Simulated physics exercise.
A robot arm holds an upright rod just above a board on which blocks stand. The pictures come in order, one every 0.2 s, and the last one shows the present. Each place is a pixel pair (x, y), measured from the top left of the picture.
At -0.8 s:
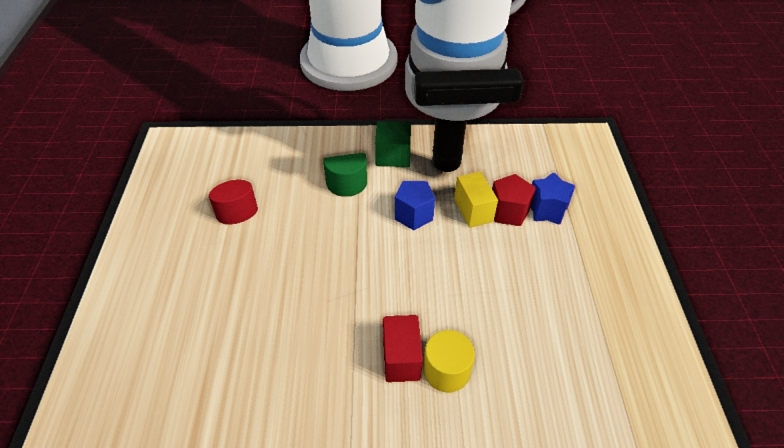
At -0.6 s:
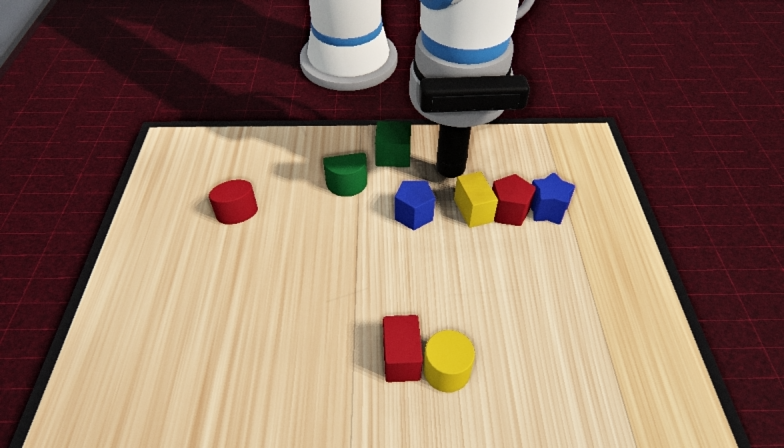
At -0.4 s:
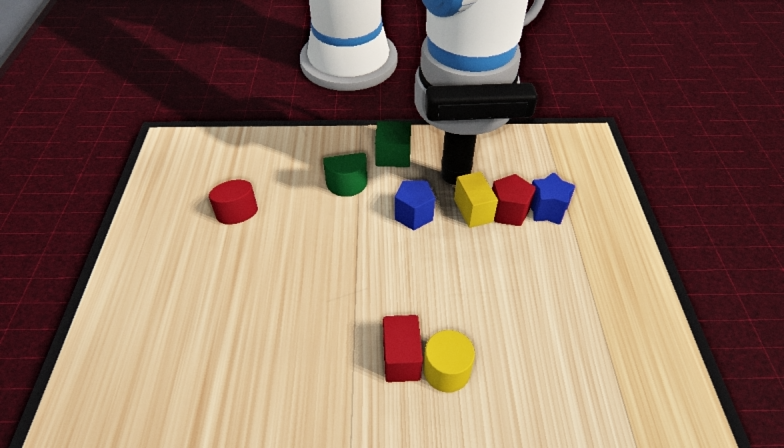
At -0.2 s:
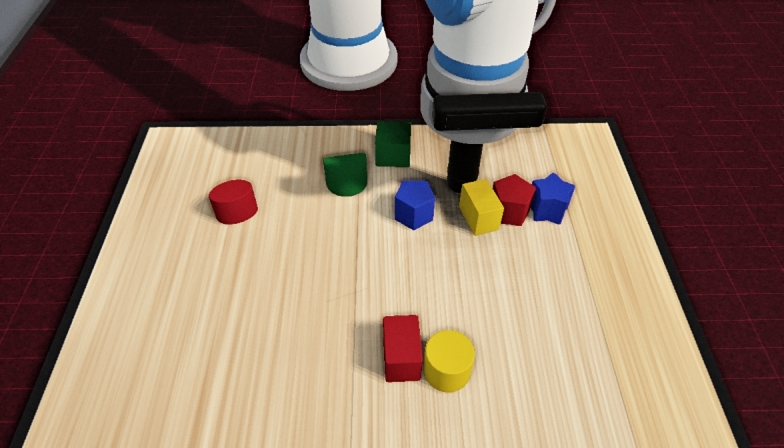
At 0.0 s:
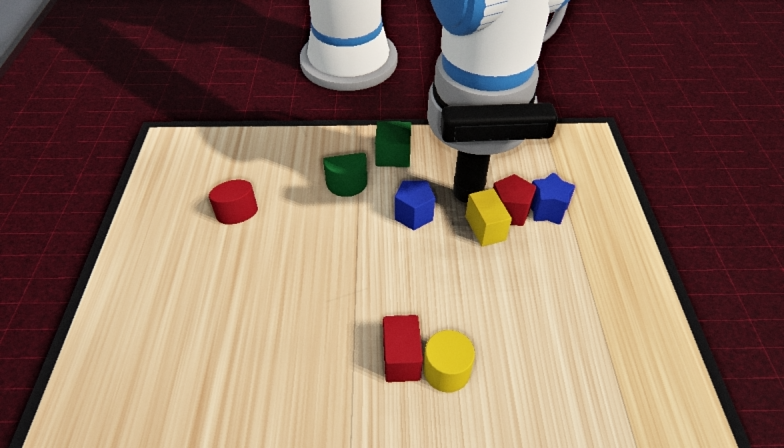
Robot arm lowering its black rod toward the viewer, nudging a yellow block slightly forward from beside a red pentagonal block.
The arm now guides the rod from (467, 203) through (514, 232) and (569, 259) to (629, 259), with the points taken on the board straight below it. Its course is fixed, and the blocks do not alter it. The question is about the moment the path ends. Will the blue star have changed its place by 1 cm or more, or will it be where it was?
It is carried off its spot.
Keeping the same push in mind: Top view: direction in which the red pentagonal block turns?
It twists anticlockwise.
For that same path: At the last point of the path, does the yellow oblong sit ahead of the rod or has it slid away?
Expect to find it next to or behind the rod.
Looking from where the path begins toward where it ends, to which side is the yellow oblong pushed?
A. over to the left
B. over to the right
B: Over to the right.
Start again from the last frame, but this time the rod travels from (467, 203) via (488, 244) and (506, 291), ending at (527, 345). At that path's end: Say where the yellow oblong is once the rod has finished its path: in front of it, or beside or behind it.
The rod should slip past it.
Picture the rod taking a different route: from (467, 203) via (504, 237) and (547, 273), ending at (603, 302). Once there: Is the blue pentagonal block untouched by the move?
My answer is yes.
The first path, step by step. One third of the way, rod (518, 222); yellow oblong (517, 240), turned 45° clockwise; red pentagonal block (556, 201), turned 50° anticlockwise; blue star (580, 184), turned 25° anticlockwise.
Two thirds of the way, rod (573, 249); yellow oblong (519, 244), turned 55° clockwise; red pentagonal block (589, 213); blue star (584, 182), turned 40° anticlockwise.
At the end, rod (635, 250); blue pentagonal block still; yellow oblong (519, 244), turned 55° clockwise; red pentagonal block (598, 212), turned 150° anticlockwise; blue star (584, 181), turned 40° anticlockwise.
